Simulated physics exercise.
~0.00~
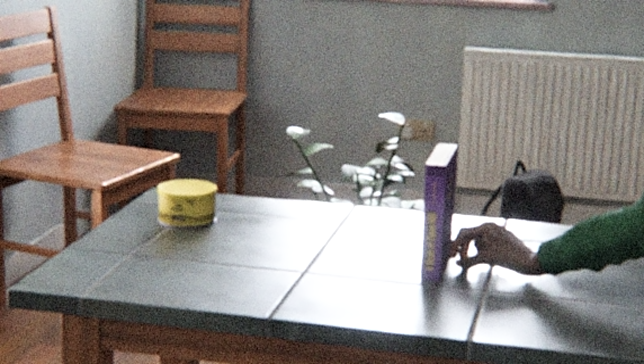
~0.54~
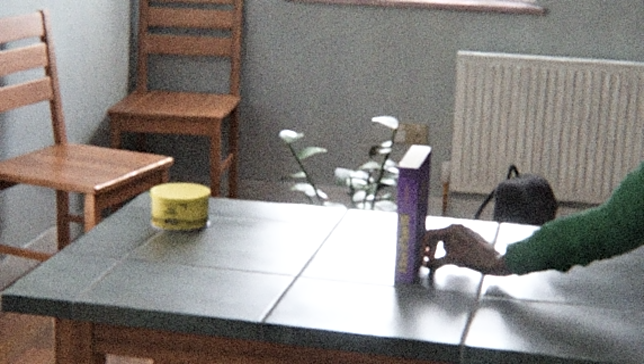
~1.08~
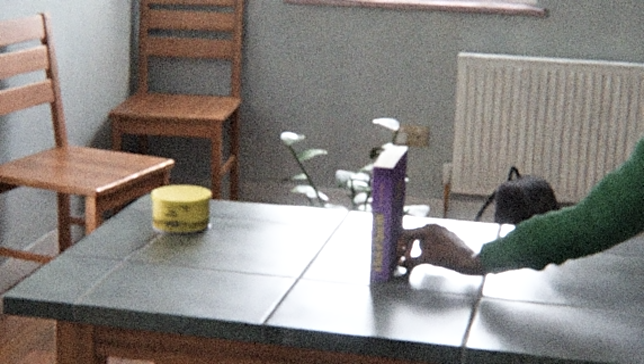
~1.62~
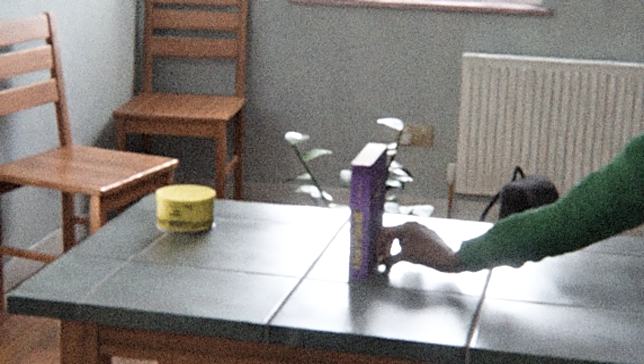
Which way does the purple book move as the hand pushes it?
The purple book moves to the left across the table.
